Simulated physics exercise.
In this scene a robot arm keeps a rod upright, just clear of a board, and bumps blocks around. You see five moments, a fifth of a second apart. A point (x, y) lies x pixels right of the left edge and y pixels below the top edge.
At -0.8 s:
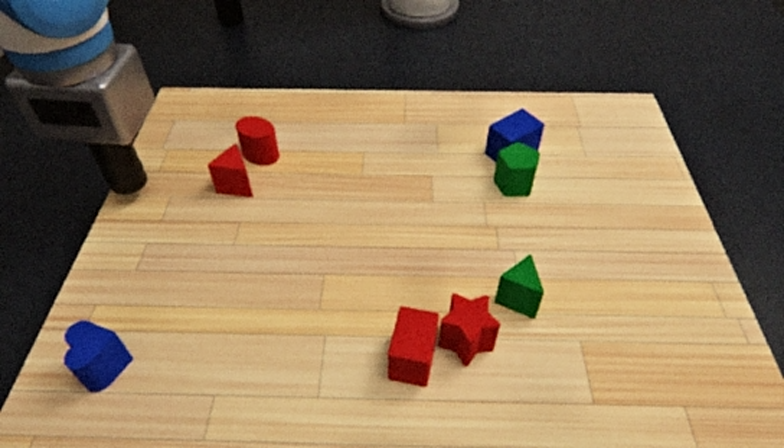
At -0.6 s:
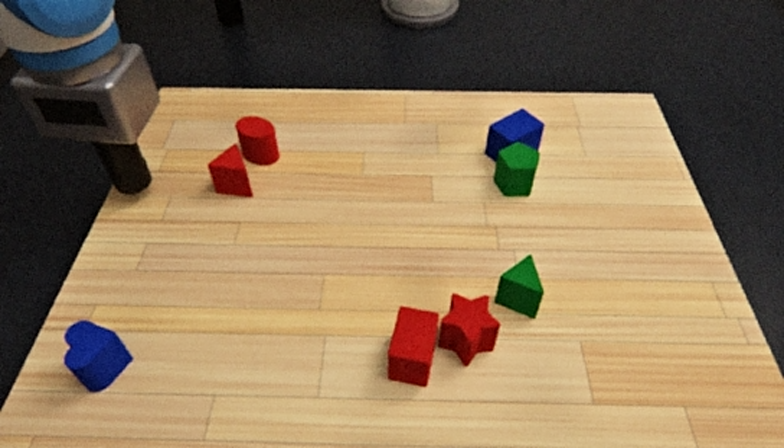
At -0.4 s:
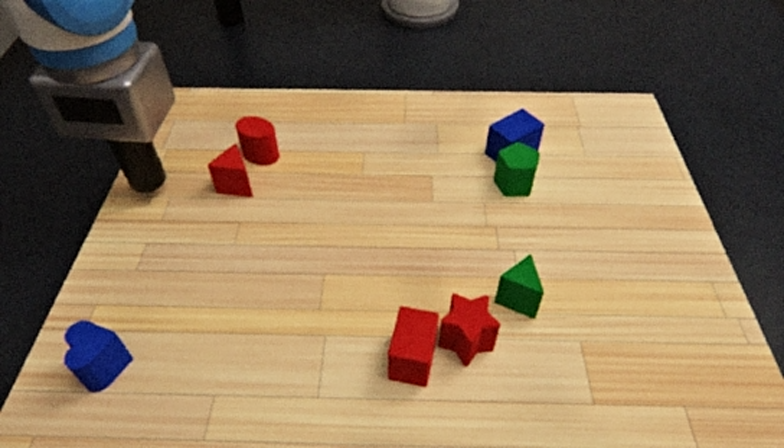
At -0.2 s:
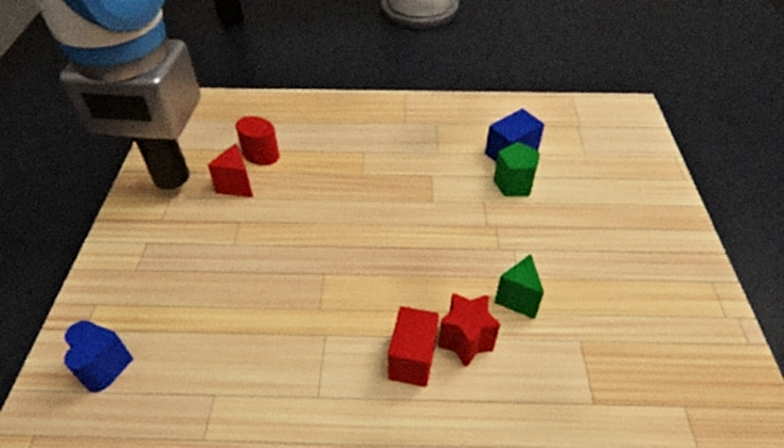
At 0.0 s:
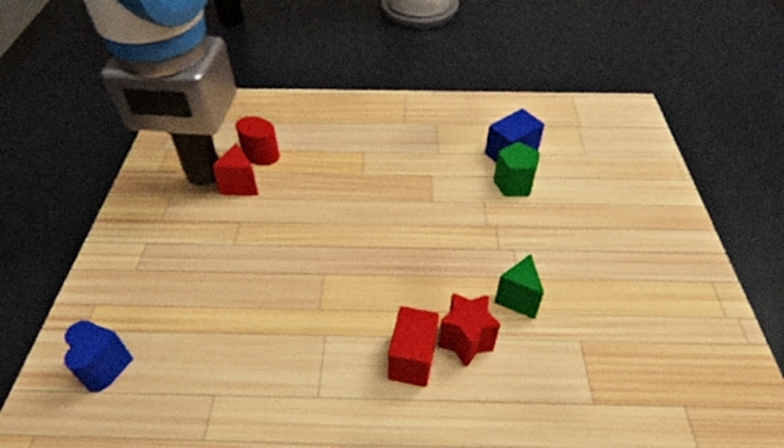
On a wooden board, a robot arm moves right and nudges the red triangle slightly.
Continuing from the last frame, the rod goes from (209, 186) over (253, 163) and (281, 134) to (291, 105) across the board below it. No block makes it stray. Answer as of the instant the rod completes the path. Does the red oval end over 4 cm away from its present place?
Yes
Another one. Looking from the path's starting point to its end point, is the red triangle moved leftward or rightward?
My prediction: Rightwards.
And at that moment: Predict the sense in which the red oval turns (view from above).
I'd predict that, seen from above, the red oval rotates clockwise.
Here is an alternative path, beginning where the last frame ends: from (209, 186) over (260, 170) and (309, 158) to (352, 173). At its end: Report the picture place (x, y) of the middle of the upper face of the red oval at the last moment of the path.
Put as a pixel place, it's (273, 114).
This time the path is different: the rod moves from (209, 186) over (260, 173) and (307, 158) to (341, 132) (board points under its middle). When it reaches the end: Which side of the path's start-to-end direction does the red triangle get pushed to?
Slides right.
On the path given first. One third of the way, rod at (250, 151); red triangle at (252, 155), turned 20° clockwise; red oval at (269, 117).
Two thirds of the way, rod at (279, 122); red triangle at (252, 155), turned 20° clockwise; red oval at (302, 92), turned 25° clockwise.
At the end, rod at (289, 93); red triangle at (252, 155), turned 20° clockwise; red oval at (316, 80), turned 70° clockwise.
